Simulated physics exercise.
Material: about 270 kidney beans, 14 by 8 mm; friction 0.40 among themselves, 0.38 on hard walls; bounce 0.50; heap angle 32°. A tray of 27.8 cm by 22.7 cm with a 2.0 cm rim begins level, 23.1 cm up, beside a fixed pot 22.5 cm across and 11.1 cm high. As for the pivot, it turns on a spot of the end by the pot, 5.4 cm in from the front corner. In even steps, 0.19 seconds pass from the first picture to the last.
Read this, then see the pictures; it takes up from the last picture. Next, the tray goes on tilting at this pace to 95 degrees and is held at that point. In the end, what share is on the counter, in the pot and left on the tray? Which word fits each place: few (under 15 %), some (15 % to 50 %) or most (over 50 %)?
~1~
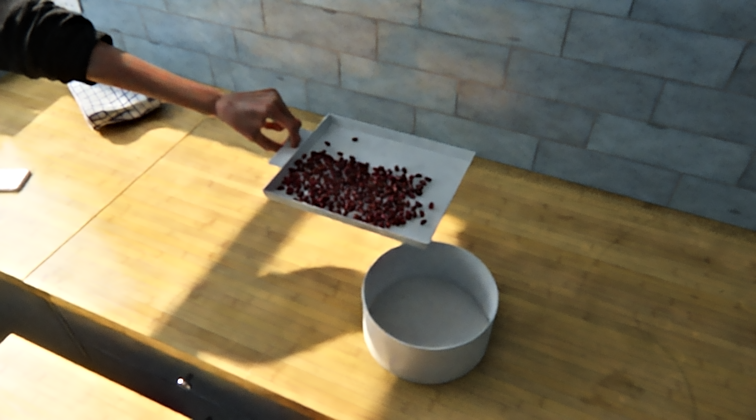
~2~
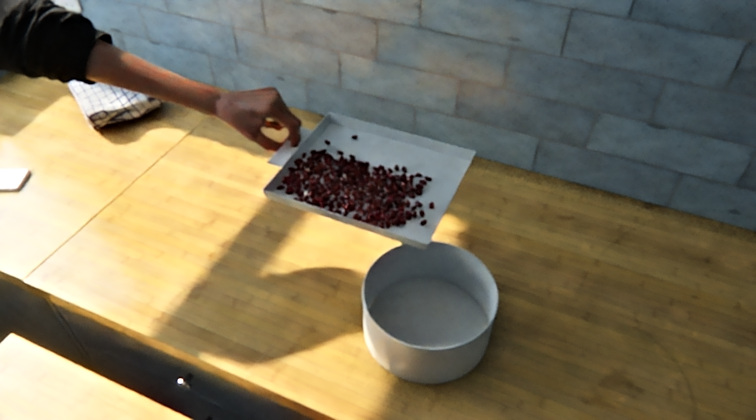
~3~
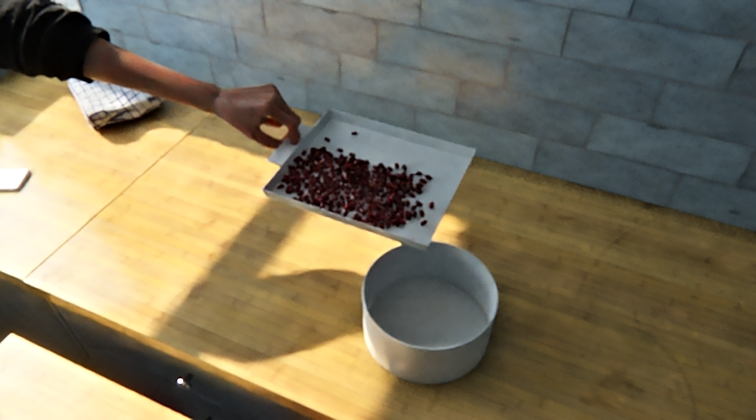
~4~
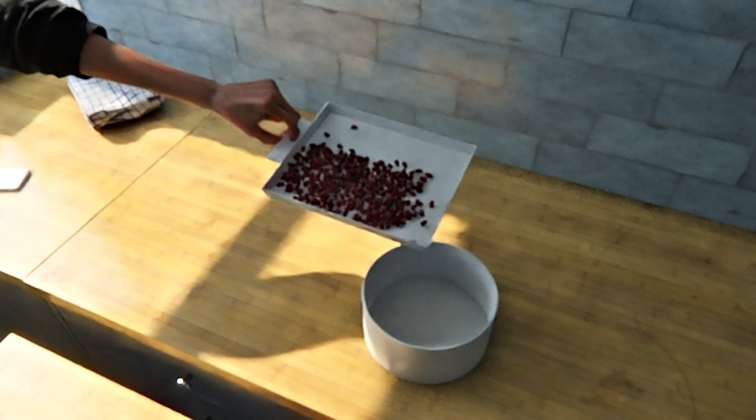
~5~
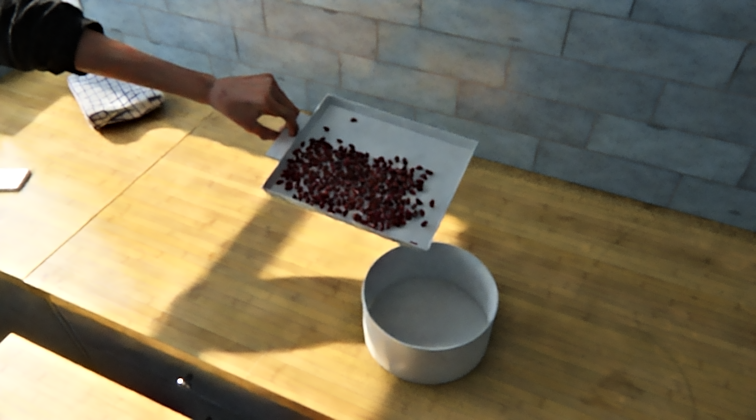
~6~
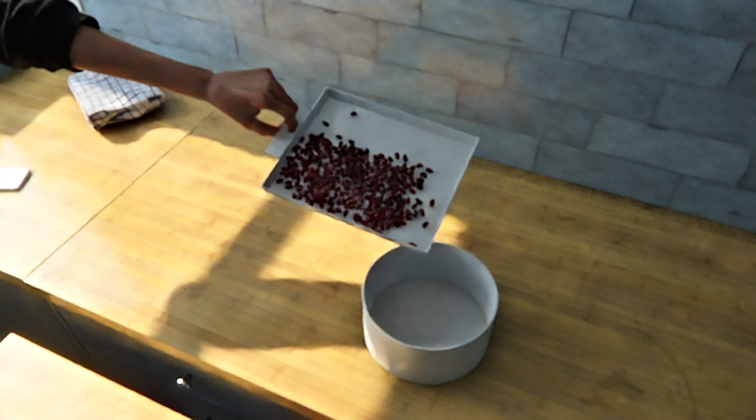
Counter gets some; pot gets most; tray gets few.
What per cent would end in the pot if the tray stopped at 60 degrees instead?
Around 25 per cent, then.
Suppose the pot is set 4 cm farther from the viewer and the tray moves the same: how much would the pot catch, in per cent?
It would come to roughly 60 percent.
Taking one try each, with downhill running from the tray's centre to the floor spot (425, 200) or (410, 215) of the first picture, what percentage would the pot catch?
Around 75 % for the first direction, around 100 % for the second.
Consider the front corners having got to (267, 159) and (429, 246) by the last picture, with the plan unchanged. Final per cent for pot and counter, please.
Pot 90; counter 10.
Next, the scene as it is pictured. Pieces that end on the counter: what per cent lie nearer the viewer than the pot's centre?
Roughly 100 percent of the spill.
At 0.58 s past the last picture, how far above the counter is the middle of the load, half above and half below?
About 22 cm.
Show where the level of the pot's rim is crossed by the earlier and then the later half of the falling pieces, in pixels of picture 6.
The first half passes near (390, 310) and the second half near (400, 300).
Then, 0.35 s after the last picture, tilt 54 degrees; the tray holds 100 %, the pot 0 %.
Then, 0.58 s after the last picture, tilt 80 degrees; the tray holds 75 %, the pot 5 %.
Then, 0.93 s after the last picture, tilt 95 degrees; the tray holds 0 %, the pot 75 %.
In the end, counter 20 %, pot 75 %, tray 0 %.
